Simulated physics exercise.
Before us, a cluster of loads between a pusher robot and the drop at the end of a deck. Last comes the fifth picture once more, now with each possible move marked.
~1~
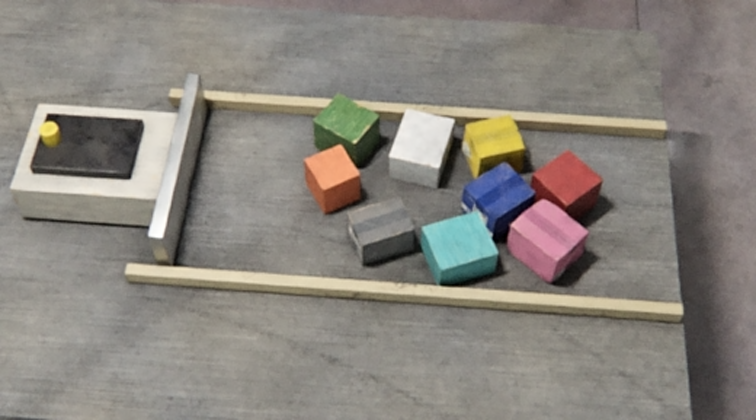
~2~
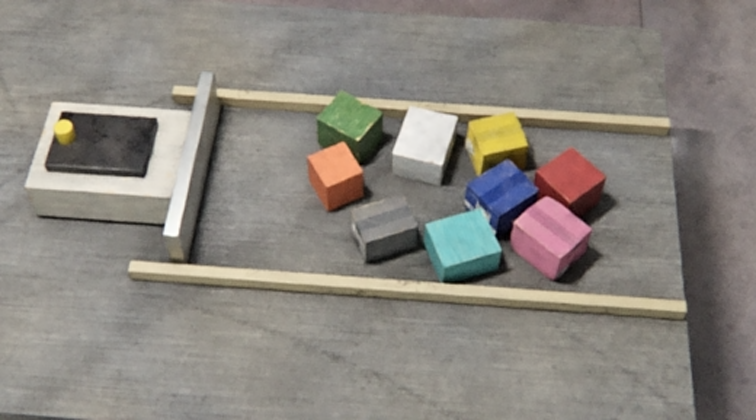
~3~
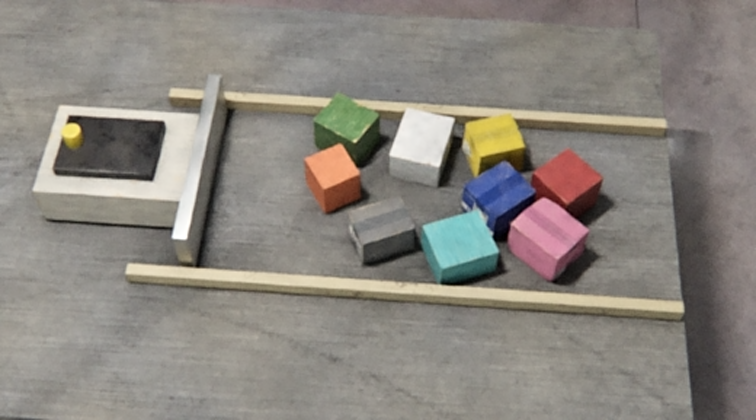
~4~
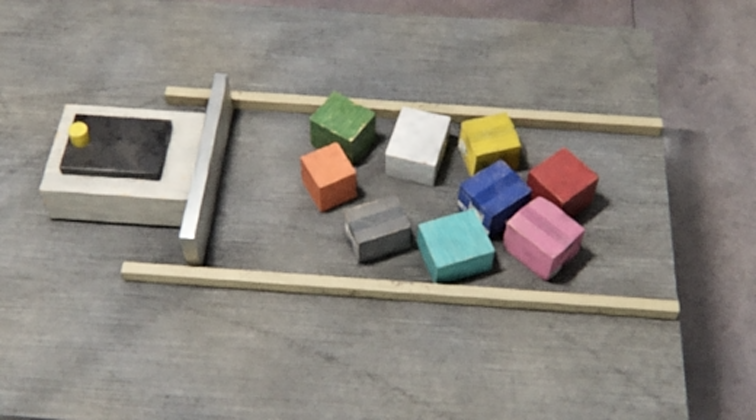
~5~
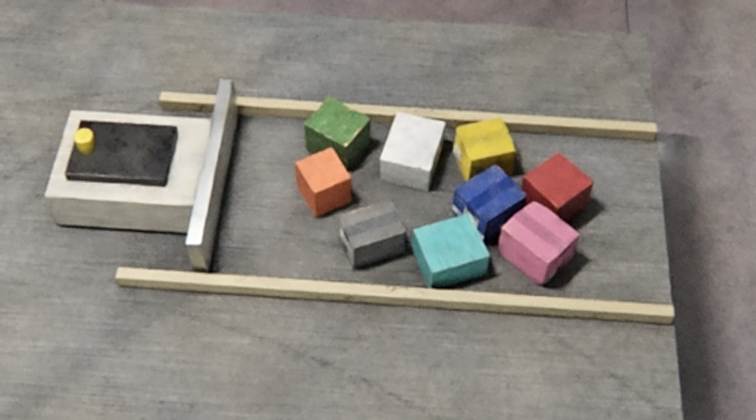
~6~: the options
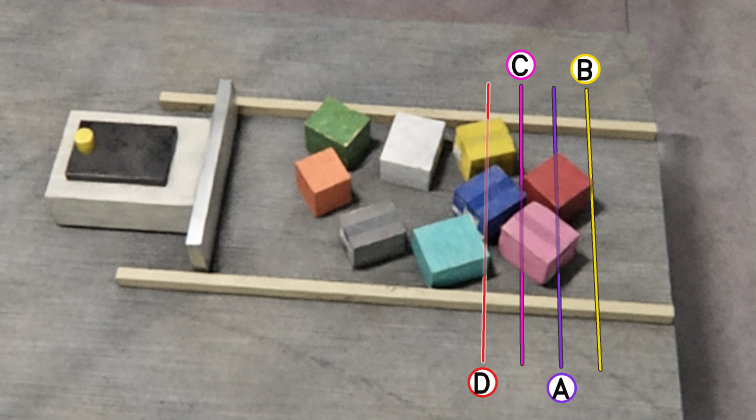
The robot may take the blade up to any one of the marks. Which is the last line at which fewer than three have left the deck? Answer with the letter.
The farthest such stop is C.
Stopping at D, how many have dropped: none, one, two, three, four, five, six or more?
In all, none.
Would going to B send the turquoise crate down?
Yes.
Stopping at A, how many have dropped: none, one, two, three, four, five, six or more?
By then, three.
On the marked copy, A at (557, 215); B at (593, 217); C at (521, 213); D at (486, 210).
Taking C. A third of the way, robot (241, 159); green crate (368, 131); orange crate (355, 192).
Two thirds of the way, robot (352, 166); pink box (591, 254); red crate (581, 197).
When it is over, robot (440, 172); pink box (673, 262); yellow parcel (650, 157); none fallen.
As for the rest, A drops three; B drops six; D is within the limit but short.
